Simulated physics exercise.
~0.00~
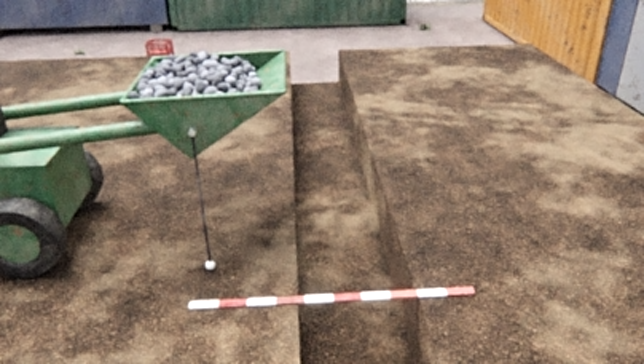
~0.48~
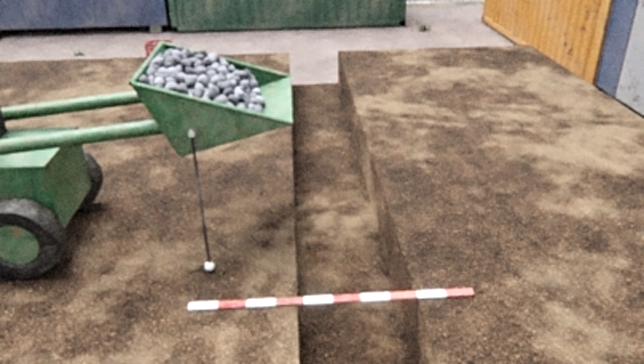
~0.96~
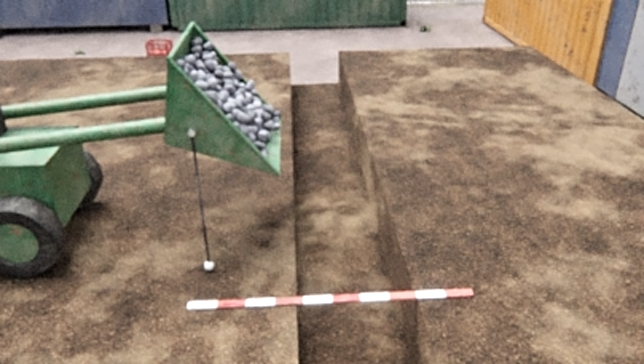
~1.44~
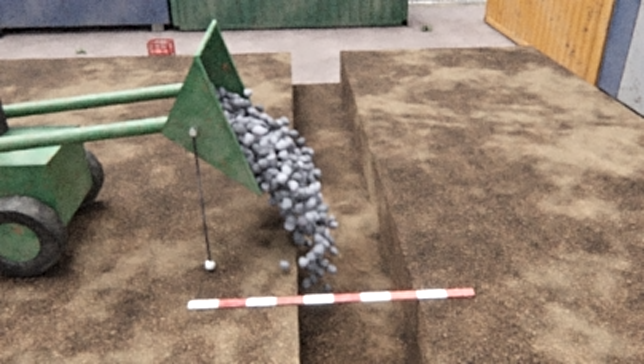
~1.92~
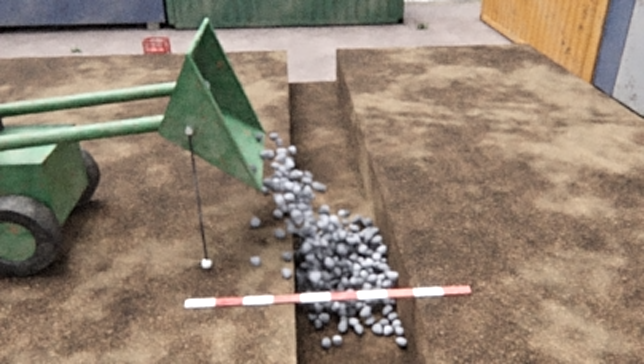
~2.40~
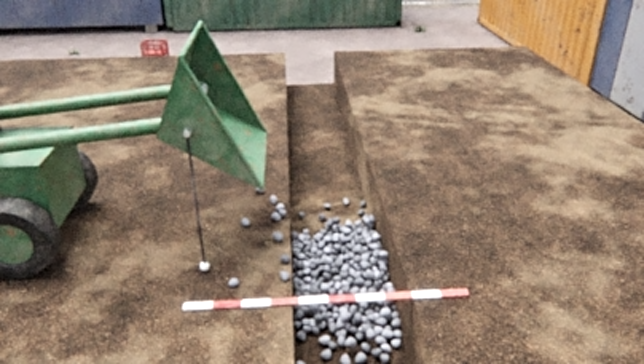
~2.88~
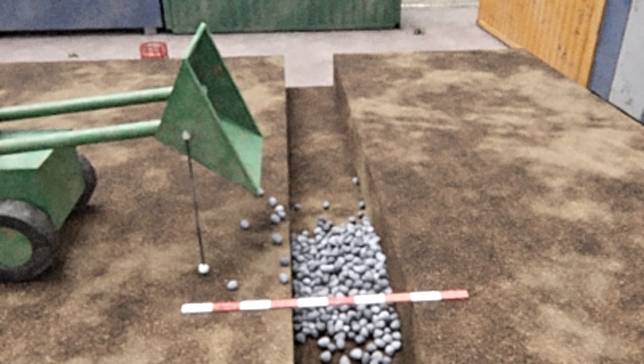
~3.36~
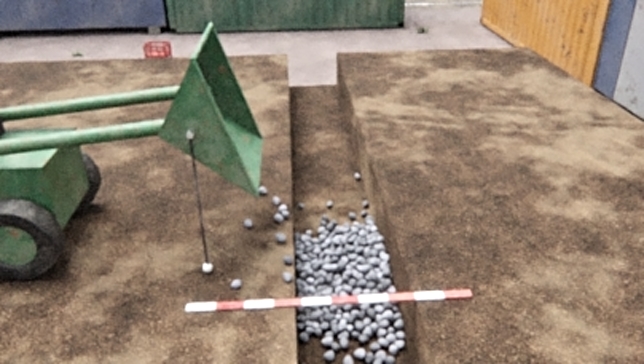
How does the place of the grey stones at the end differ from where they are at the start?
At the start the stones are piled in the green bucket at the upper left. At the end nearly all of them lie in the trench, lower and further to the right, with a few on the ground at its left edge.
